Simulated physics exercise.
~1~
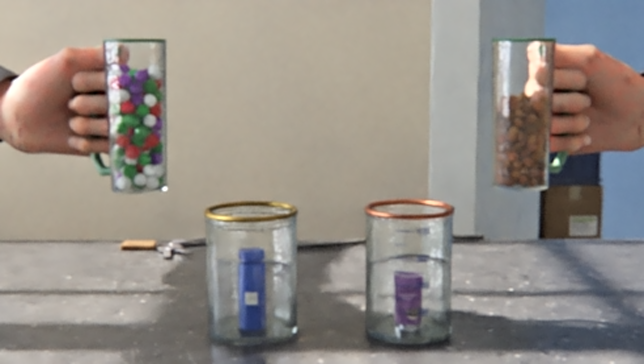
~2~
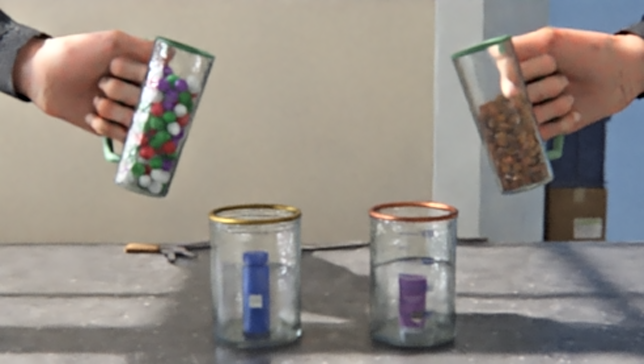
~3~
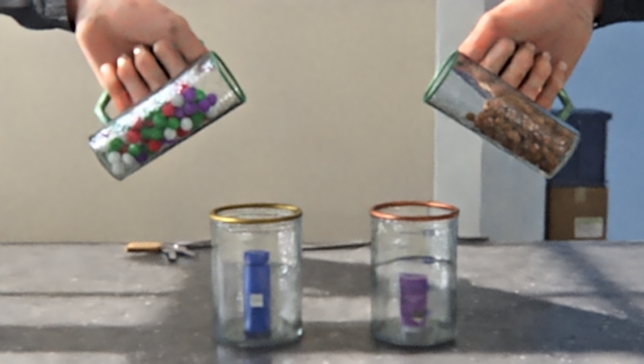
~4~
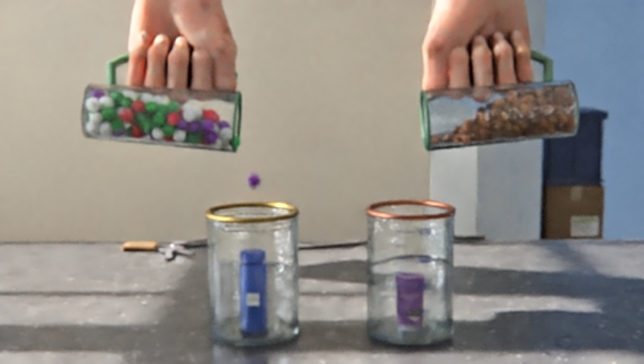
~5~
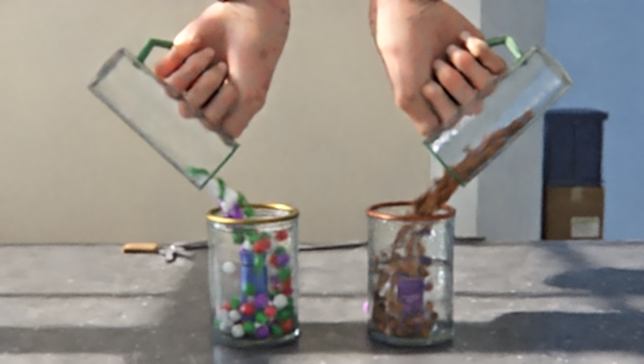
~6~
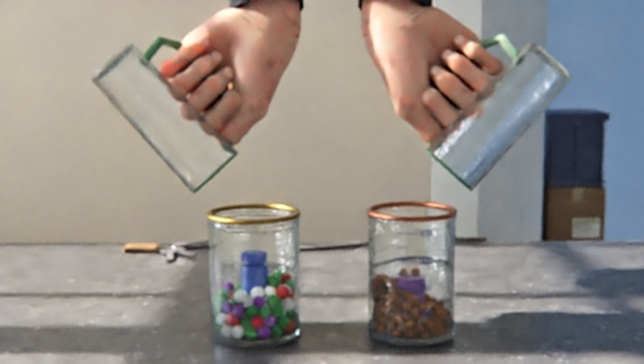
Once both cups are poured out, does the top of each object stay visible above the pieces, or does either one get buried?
Both tops stay visible, with the blue object on the left and the purple object on the right each still showing above the surface of the pieces around it.
